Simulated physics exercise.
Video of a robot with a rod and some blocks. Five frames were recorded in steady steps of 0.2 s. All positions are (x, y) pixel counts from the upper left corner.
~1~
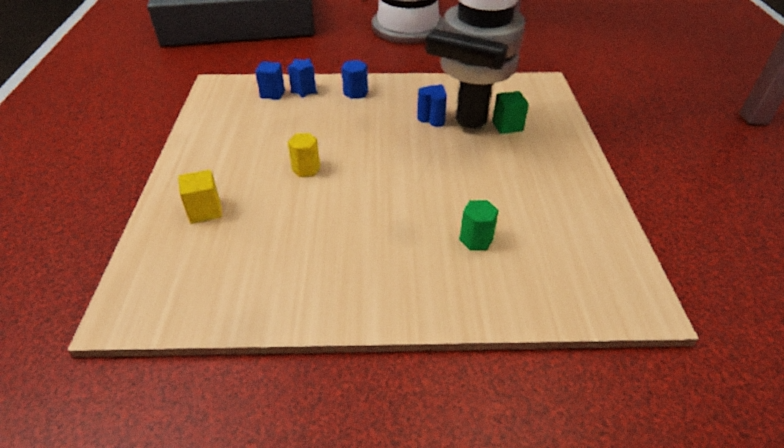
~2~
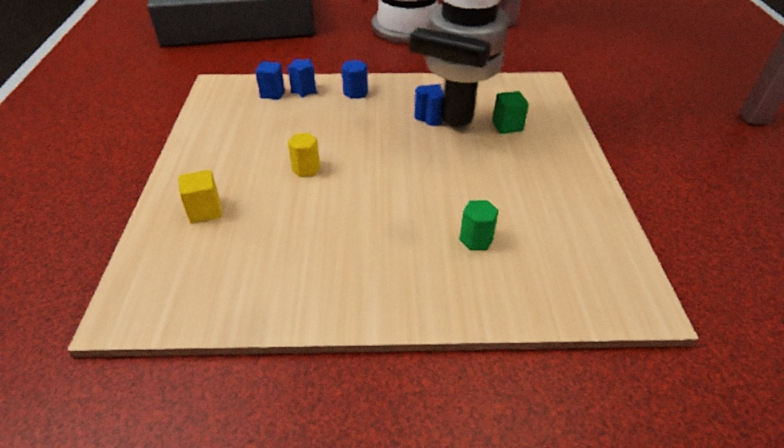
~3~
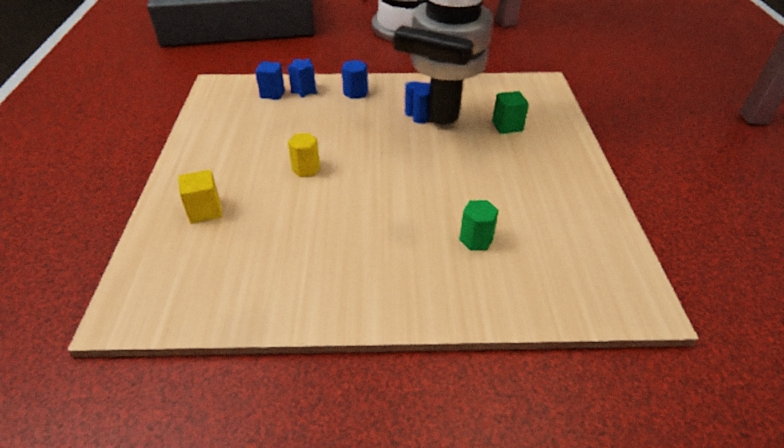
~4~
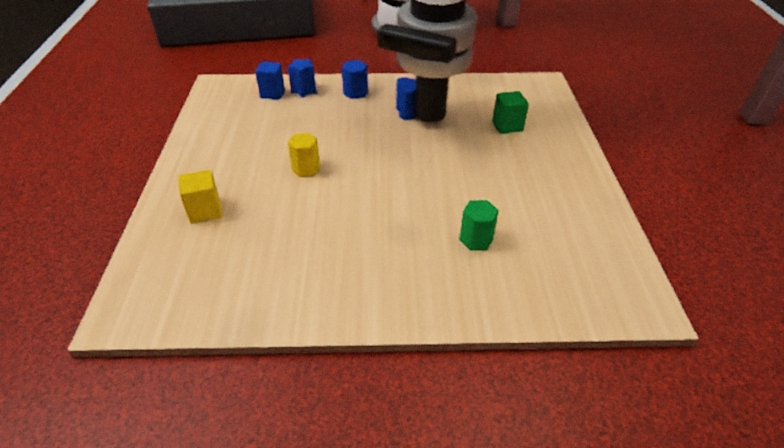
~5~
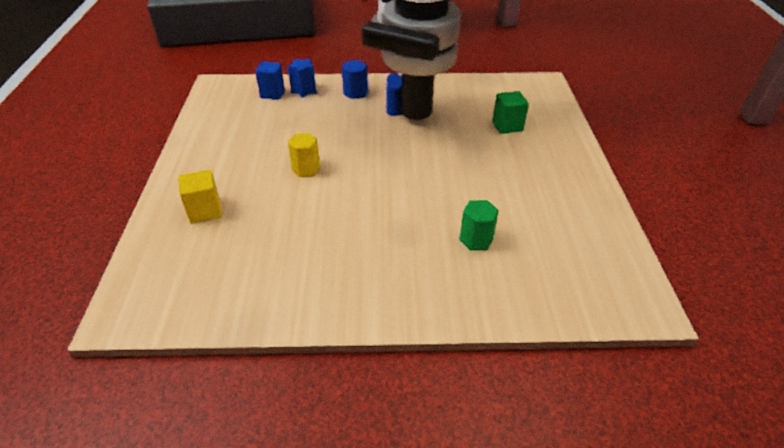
The blue heart-shaped block slid left along the back of the wooden board, pushed by a robot arm's dark rod toward the other blue blocks, while the yellow and green blocks stayed still.
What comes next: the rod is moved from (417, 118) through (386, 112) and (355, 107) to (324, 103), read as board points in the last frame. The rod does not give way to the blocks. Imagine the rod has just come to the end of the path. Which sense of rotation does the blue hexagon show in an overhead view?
It turns counter-clockwise.
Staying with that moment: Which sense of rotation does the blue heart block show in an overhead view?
Its rotation is clockwise.
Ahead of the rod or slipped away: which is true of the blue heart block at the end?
It falls back or aside.
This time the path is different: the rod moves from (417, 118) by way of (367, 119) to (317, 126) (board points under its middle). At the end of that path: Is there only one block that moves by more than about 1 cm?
I'd say yes.
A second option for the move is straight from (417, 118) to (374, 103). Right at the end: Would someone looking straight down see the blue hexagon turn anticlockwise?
Yes, I think so.
The first path, step by step. One third of the way, rod at (385, 106); blue heart block at (373, 72), turned 20° clockwise.
Two thirds of the way, rod at (353, 101); blue hexagon at (348, 61), turned 25° anticlockwise; blue heart block at (367, 67), turned 50° clockwise.
At the end, rod at (323, 97); blue star-shaped block not moved; blue hexagon at (348, 61), turned 25° anticlockwise; blue heart block at (367, 67), turned 50° clockwise.
